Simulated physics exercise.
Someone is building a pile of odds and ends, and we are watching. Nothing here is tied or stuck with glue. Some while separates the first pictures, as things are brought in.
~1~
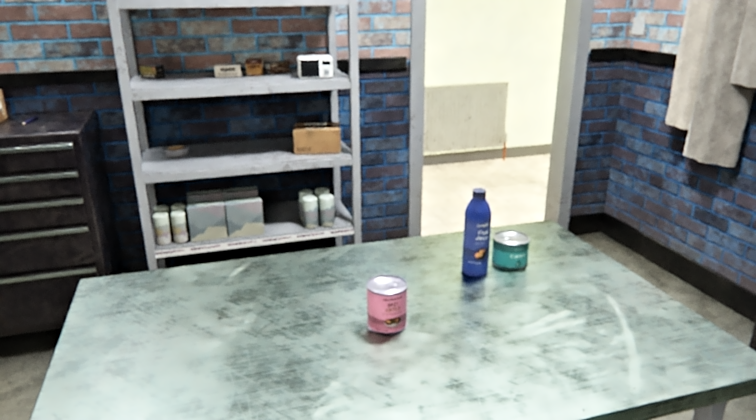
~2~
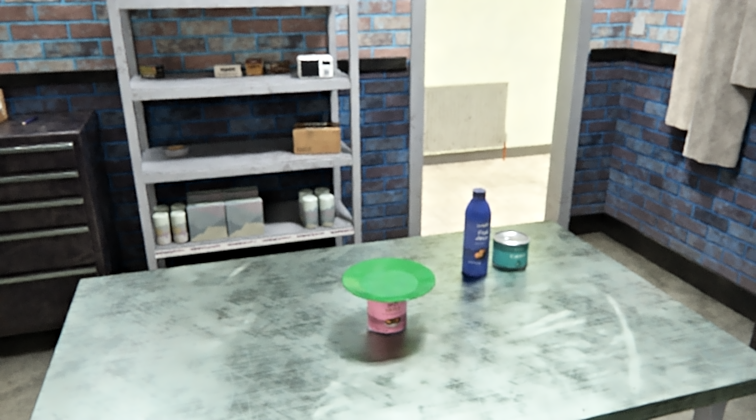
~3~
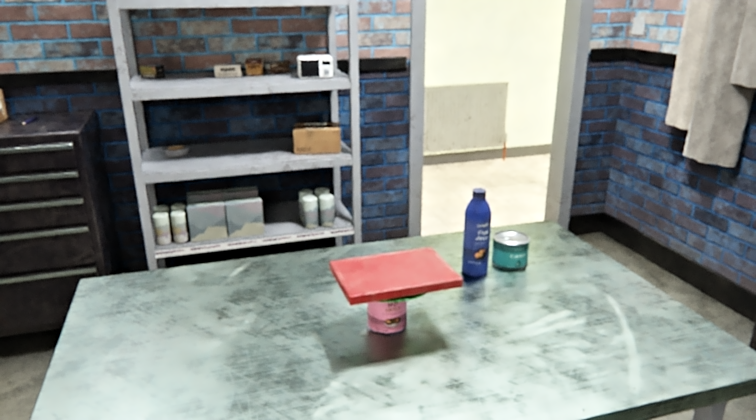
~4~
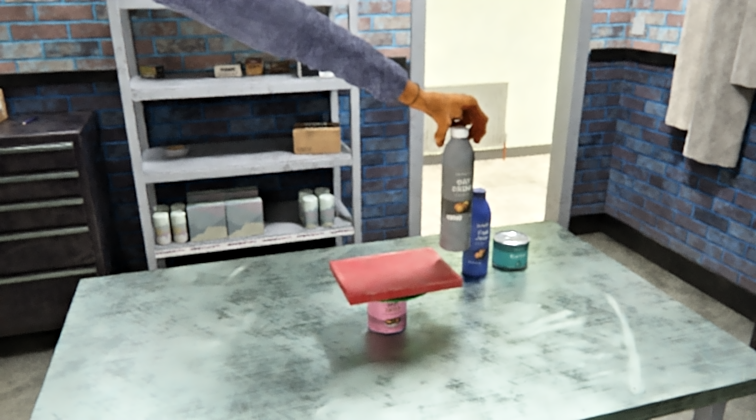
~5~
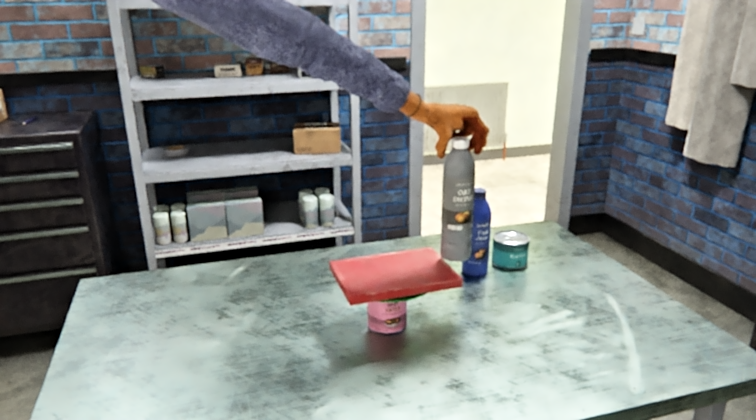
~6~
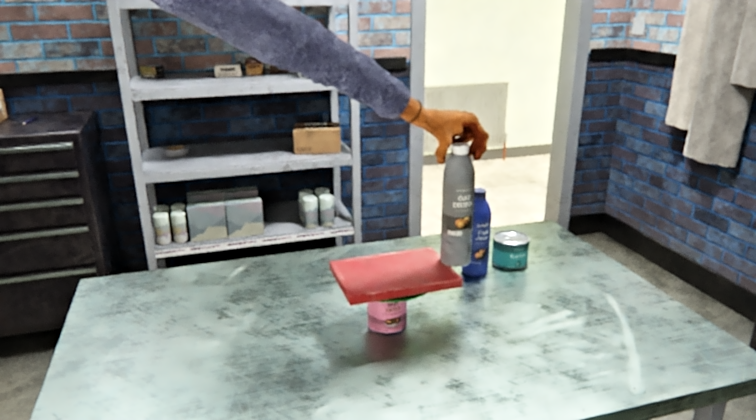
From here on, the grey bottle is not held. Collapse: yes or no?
Collapse: Yes.
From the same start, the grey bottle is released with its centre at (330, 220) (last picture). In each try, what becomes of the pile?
In the end the pile crashes down.
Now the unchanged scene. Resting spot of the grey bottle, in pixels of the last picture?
Somewhere around (521, 294) in the last picture.
Then, 0.40 s past the last view, grey bottle now fallen.
Then, 0.50 s past the last view, things are still on the move.
Then, 0.70 s past the last view, nothing new.
Finally, fallen, grey bottle; the other 5 still in place. Final places as the last picture's camera would see them, grey bottle near (521, 294). The pile comes apart.
